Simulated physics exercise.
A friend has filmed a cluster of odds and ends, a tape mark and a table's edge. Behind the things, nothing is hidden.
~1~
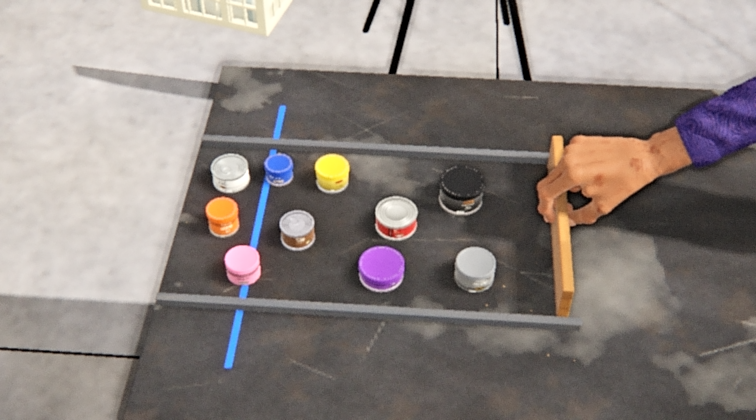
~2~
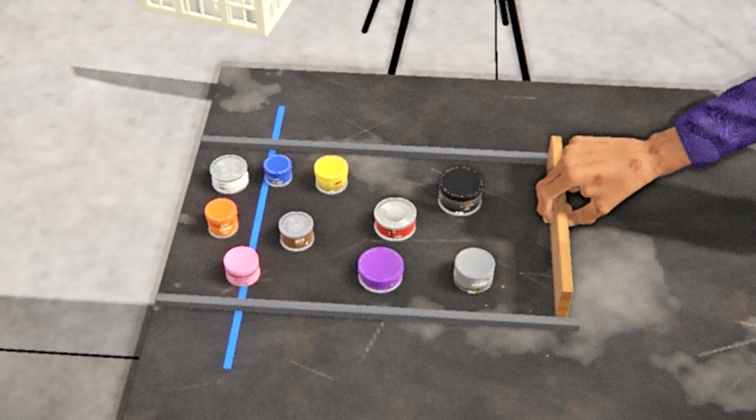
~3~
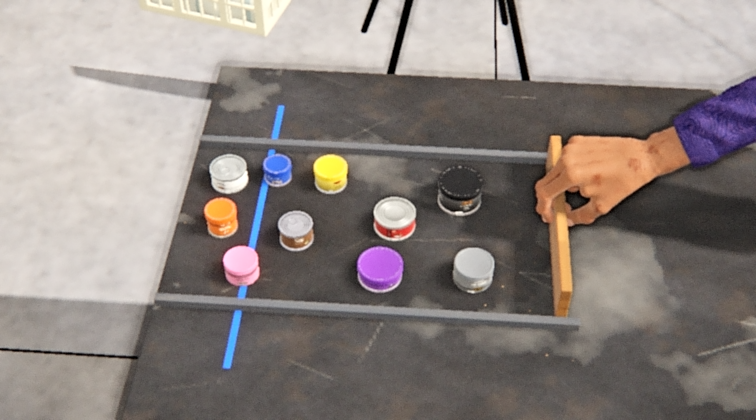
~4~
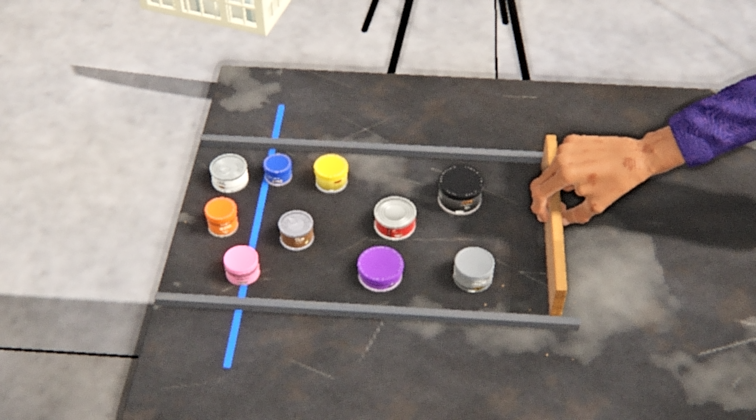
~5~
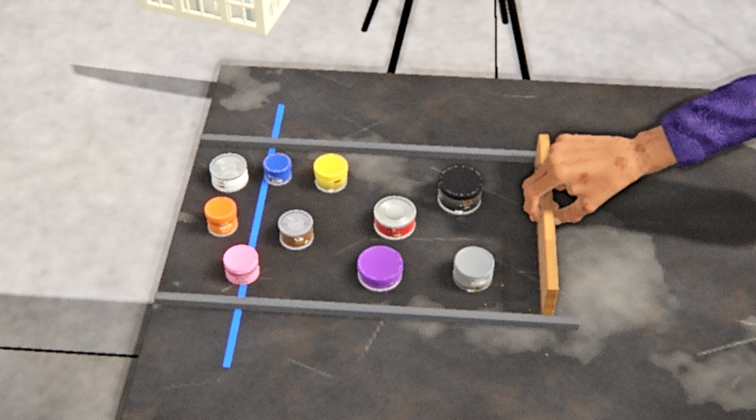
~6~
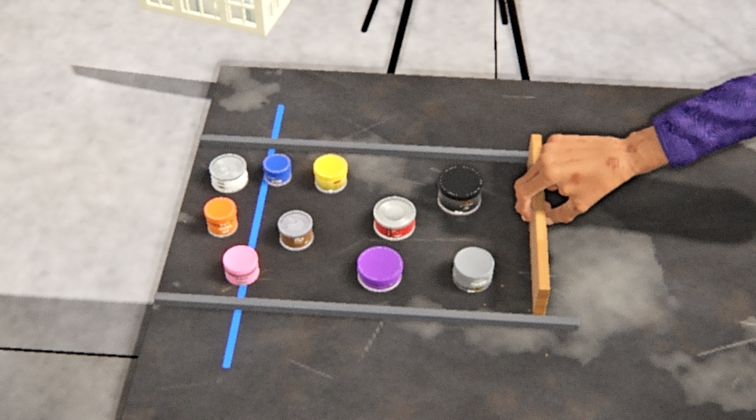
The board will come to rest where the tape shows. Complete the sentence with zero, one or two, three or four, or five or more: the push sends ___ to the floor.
The push sends one or two to the floor.
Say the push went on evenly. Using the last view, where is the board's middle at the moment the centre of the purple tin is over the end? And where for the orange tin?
For the purple tin, about (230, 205); for the orange tin, about (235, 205).
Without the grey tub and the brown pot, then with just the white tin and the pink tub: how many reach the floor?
The counts: 0 and 0.
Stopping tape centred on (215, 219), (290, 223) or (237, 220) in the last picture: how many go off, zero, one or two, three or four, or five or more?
First five or over, then zero, and lastly 1 or 2.
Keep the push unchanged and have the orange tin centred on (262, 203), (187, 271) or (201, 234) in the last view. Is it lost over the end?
Well, in that order it stays aboard, goes off and stays aboard.
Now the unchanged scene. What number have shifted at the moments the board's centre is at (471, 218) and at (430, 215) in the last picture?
At first I count 2, and then 3.
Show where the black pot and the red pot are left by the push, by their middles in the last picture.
The black pot comes to rest close to (242, 178), while the red pot rests close to (237, 211).
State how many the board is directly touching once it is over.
The count is 4.
Soon after, none off yet; white tin at rest near (229, 173); orange tin at rest near (221, 218); pink tub at rest near (241, 266).
After that, none off yet; white tin at rest near (229, 173); orange tin at rest near (221, 218); pink tub displaced about its own width near (197, 268).
In the end, the number that fall off is one or two; gone, pink tub.
